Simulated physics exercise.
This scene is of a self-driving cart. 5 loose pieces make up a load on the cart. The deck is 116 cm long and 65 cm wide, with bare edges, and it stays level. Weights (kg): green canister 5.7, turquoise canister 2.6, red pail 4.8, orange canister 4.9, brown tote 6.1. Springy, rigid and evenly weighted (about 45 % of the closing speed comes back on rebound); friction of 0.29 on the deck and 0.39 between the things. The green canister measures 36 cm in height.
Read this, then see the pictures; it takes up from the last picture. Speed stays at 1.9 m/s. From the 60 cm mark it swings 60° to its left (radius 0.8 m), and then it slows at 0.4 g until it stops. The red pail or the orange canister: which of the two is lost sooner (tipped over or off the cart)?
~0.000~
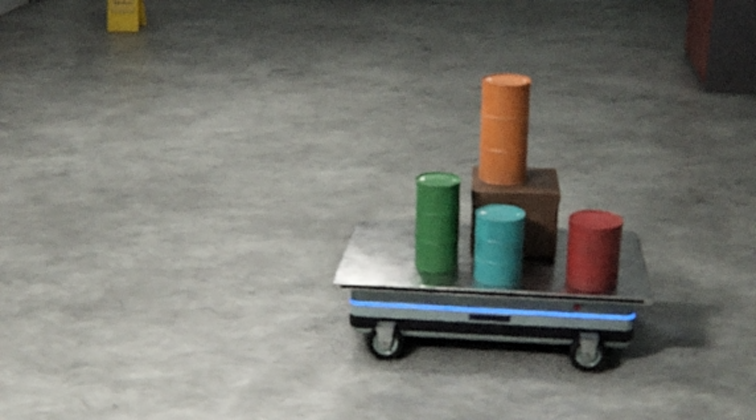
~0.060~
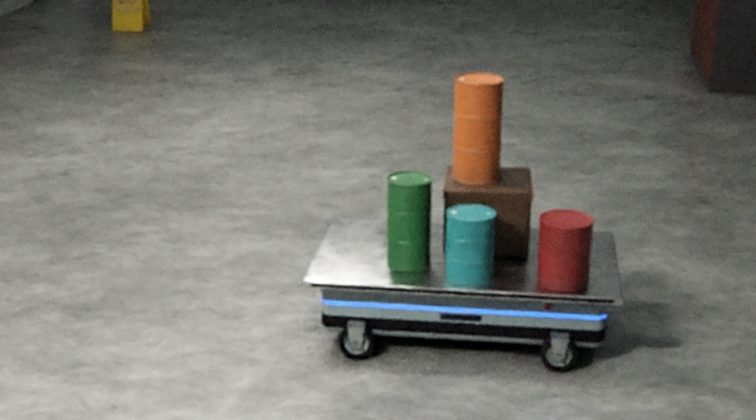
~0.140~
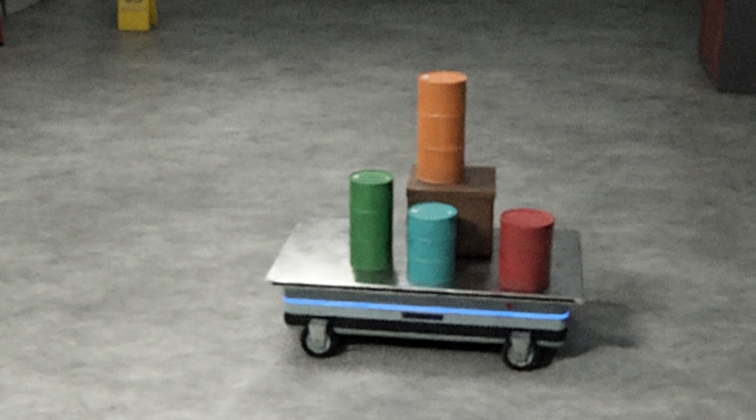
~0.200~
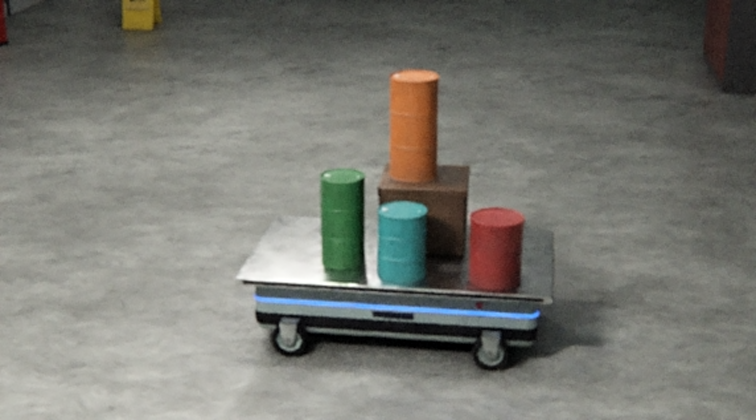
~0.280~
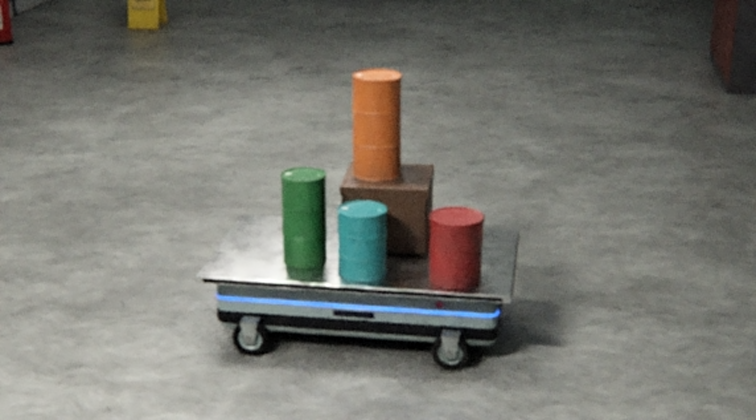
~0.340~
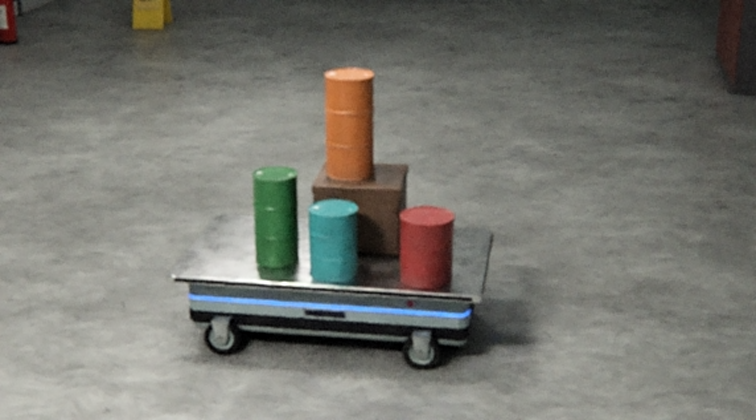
The second one: The orange canister.
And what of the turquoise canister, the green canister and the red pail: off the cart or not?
Afterwards, the turquoise canister stays on its support, the green canister leaves its support, and the red pail stays on its support.
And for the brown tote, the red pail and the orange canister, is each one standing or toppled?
Outcome noted - the brown tote ends up fallen, the red pail survives without falling, the orange canister ends up fallen.
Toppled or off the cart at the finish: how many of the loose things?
Total: 3.
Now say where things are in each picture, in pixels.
In the first frame, cart 0 cm along; red pail (594, 251); orange canister (505, 129).
In the second frame, cart 11 cm along; brown tote (487, 211); green canister (409, 221).
In the third frame, cart 27 cm along; turquoise canister (431, 243); brown tote (452, 210).
In the fourth frame, cart 38 cm along; green canister (343, 219); turquoise canister (402, 242).
In the fifth frame, cart 53 cm along; brown tote (388, 208); green canister (304, 217).
In the sixth frame, cart 65 cm along; red pail (427, 247); orange canister (350, 124).
After 0.74 s, cart 141 cm along, turned 47°; green canister, orange canister and brown tote now off the cart; red pail moved 6 cm near (266, 253); turquoise canister moved 33 cm.
After 1.14 s, cart 207 cm along, turned 60°; red pail moved 12 cm near (123, 300); turquoise canister moved 48 cm.
In the end (1.9 s), off the cart, green canister, orange canister and brown tote; not toppled but over 10 cm from the start, turquoise canister and red pail. At the end, from the last picture's camera, red pail near (58, 327). Red pail was never lost; orange canister went at 0.64 s.
